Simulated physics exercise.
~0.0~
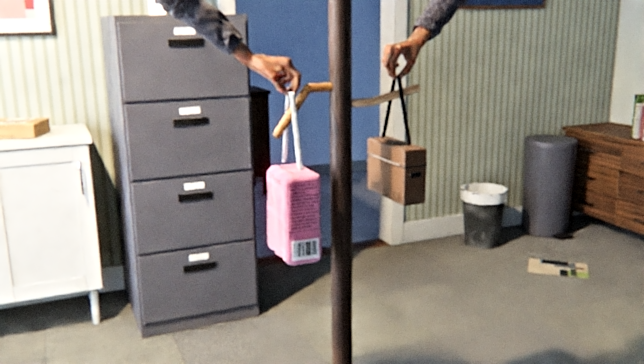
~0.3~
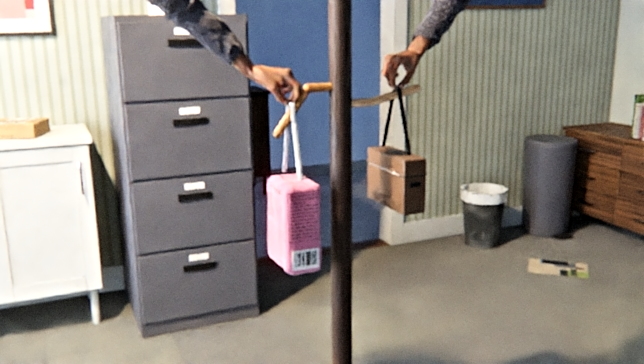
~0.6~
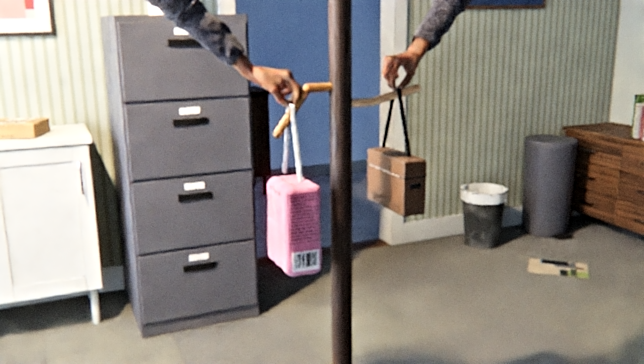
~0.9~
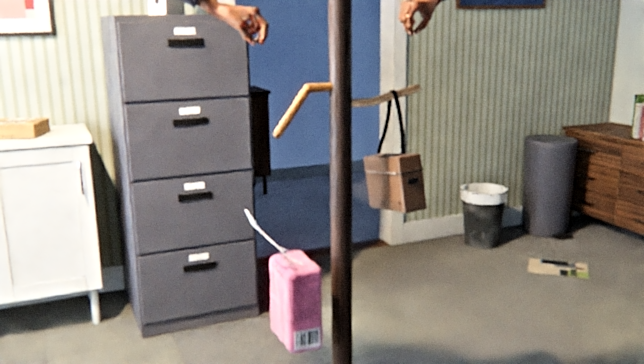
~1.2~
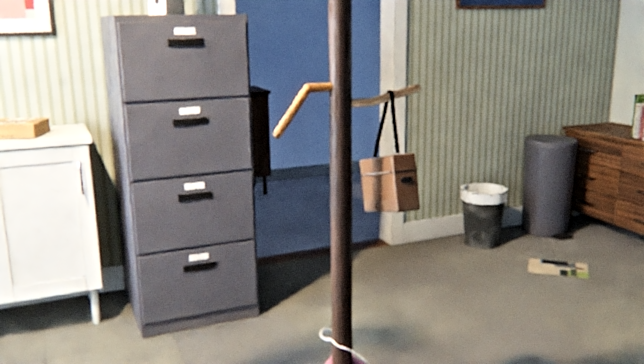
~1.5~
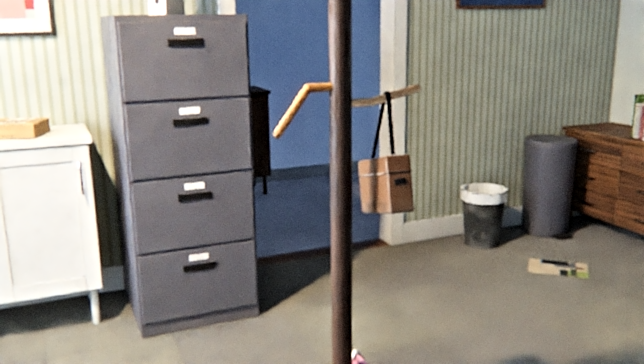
A pink sack and a brown case are lowered slightly by their straps, one hand holding each beside the wooden pegs of a dark post, in a room with a grey filing cabinet. The hands pause, then let go and draw back upward. The pink sack slips off the left peg and drops, its pale strap trailing above it, while the brown case tilts but stays on the right peg. The sack sinks toward the foot of the post until only a scrap of pink shows at the bottom edge. The brown case is left hanging by its dark strap.
